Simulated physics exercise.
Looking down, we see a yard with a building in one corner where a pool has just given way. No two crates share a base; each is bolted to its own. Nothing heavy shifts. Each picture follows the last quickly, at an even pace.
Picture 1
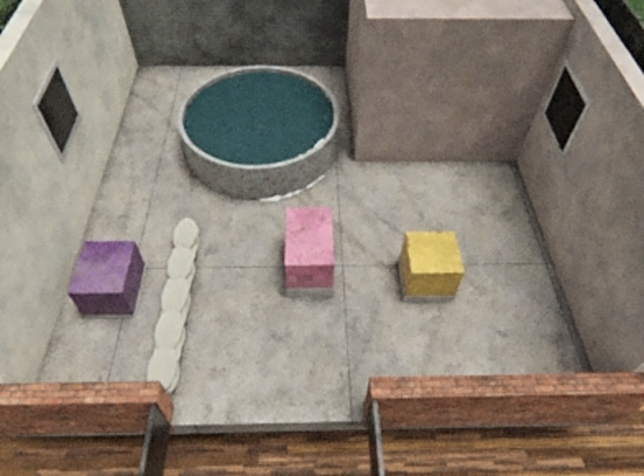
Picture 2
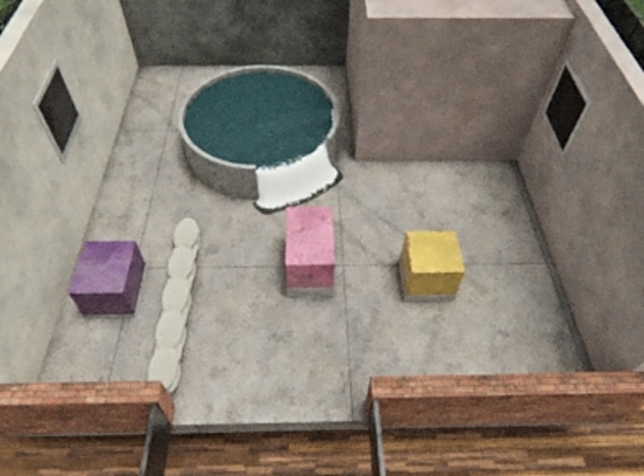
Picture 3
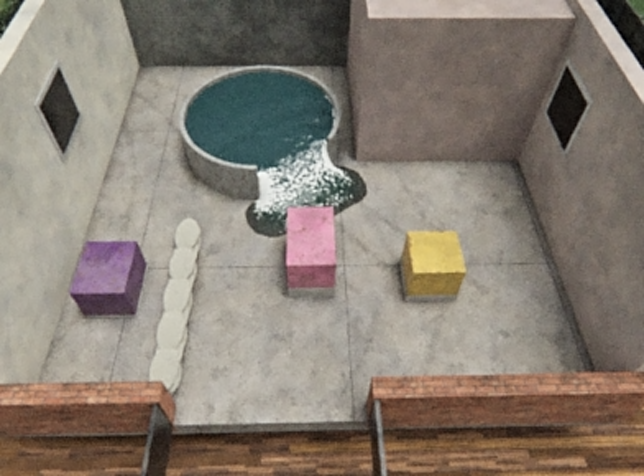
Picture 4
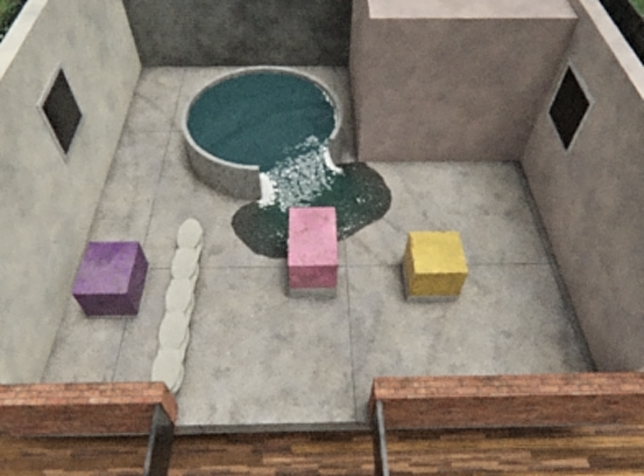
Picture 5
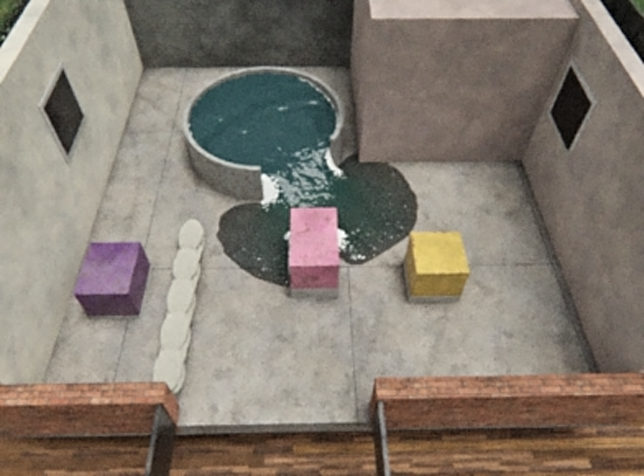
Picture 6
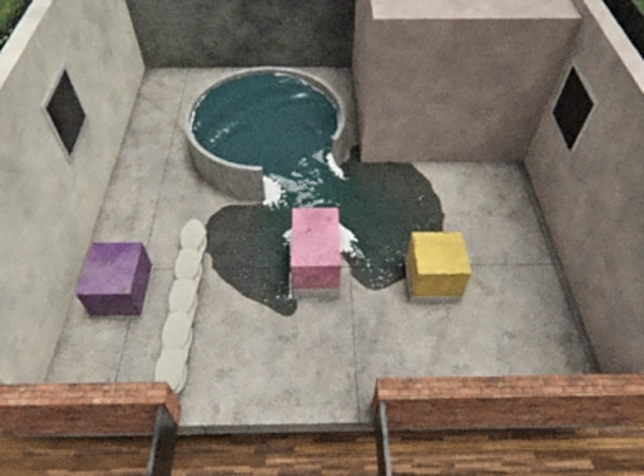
Round pool in a walled yard breaking open at its front, water pouring out and spreading around the pink crate.
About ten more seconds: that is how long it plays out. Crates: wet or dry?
Pink crate: Wet. Yellow crate: Wet. Purple crate: Dry.
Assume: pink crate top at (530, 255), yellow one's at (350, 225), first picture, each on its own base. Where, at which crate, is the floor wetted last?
Last: The purple crate.
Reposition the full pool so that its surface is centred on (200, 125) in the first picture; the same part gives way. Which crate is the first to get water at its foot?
That would be the crate marked pink.
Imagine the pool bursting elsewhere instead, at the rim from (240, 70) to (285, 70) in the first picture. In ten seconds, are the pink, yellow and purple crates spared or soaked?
The pink crate is untouched, the yellow crate is untouched and the purple crate is flooded.
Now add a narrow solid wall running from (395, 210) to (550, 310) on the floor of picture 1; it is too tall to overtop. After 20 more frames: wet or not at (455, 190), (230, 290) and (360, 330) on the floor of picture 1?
Outcome by spot, in order - watered, watered, watered.
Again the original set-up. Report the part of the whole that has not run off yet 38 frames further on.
Roughly 86 parts in a hundred.
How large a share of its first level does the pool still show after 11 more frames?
Somewhere around 56 %, give or take.
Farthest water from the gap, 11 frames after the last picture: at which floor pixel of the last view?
Look around (585, 357).
A moment on, water covers 35 % of the floor; the pink crate water round its plinth, the yellow crate water round its plinth, the purple crate not reached.
Next, water covers 45 % of the floor; the pink crate water round its plinth, the yellow crate water round its plinth, the purple crate not reached.
Then, water covers 50 % of the floor; the pink crate water round its plinth, the yellow crate water round its plinth, the purple crate not reached.
Later, water covers 65 % of the floor; the pink crate water round its plinth, the yellow crate water round its plinth, the purple crate not reached.
In the end, water covers 80 % of the floor; the pink crate was topped, the yellow crate was topped, the purple crate stayed above the water.
